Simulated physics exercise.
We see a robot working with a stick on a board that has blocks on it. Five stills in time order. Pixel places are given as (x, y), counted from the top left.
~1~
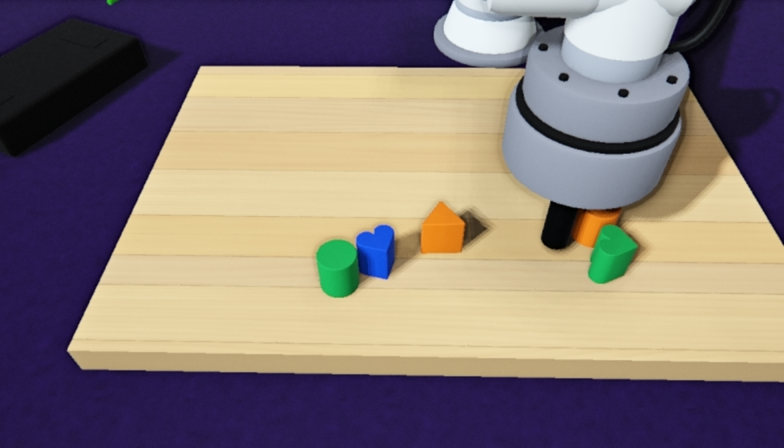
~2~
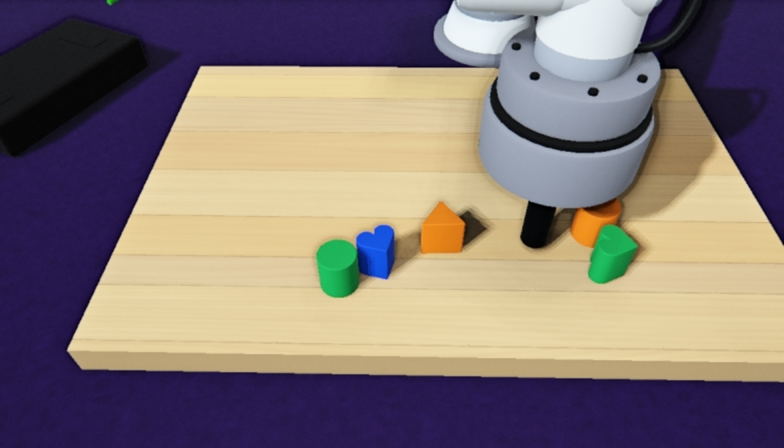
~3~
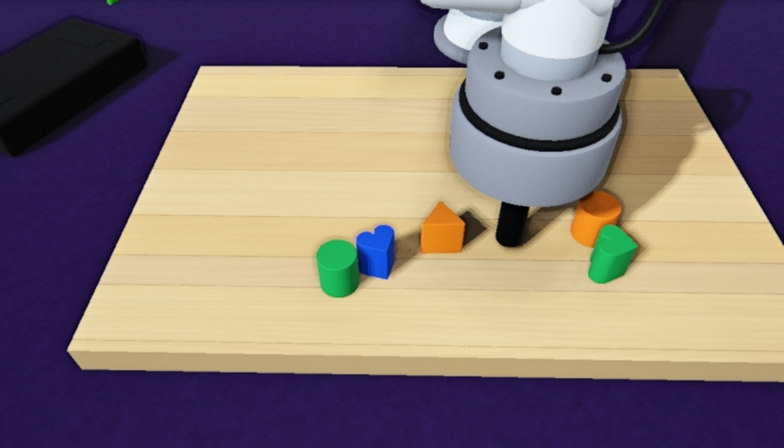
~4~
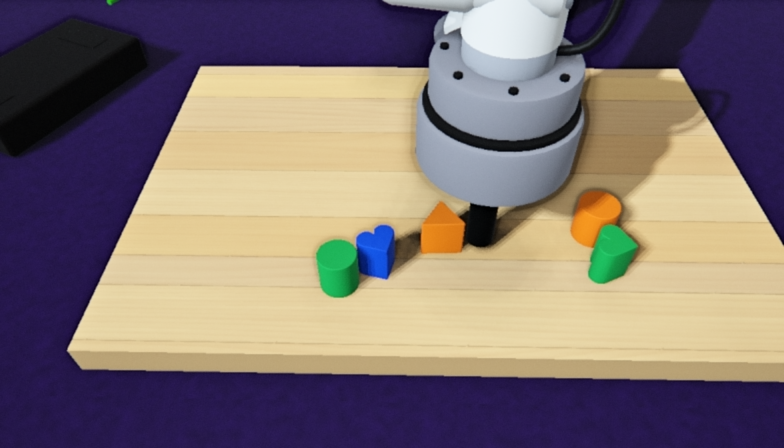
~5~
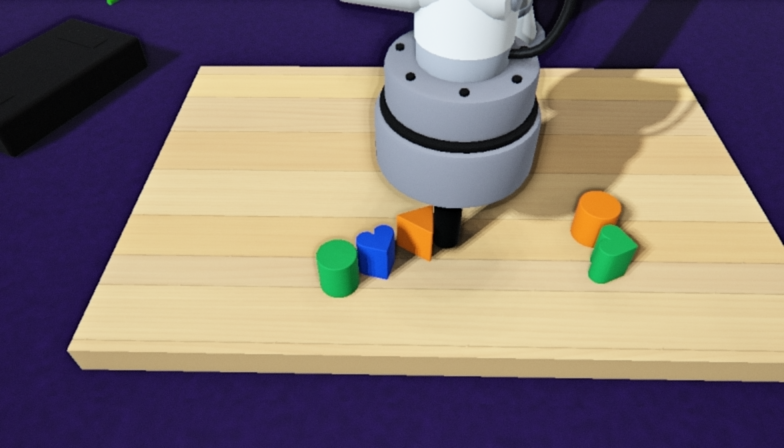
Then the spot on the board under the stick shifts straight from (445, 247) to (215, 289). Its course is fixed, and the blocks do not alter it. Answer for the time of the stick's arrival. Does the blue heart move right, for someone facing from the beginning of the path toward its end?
I expect so.
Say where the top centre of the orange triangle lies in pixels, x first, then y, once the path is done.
About (371, 209).
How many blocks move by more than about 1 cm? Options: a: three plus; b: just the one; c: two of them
a
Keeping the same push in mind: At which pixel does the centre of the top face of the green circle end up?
Its top middle will sit at (297, 273).
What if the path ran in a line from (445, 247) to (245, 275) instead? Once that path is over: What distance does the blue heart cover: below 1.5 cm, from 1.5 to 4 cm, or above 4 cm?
The over 4 cm band.
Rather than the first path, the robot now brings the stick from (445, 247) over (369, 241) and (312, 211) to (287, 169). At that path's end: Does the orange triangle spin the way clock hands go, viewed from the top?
No - that is not the case.
On the path given first. One third of the way, stick at (371, 253); green circle at (314, 264); blue heart at (341, 238), turned 35° anticlockwise; orange triangle at (371, 209), turned 55° clockwise.
Two thirds of the way, stick at (292, 267); green circle at (297, 273); blue heart at (258, 245); orange triangle at (371, 209), turned 60° clockwise.
At the end, stick at (212, 281); green circle at (297, 273); blue heart at (186, 245), turned 30° clockwise; orange triangle at (371, 209), turned 60° clockwise.
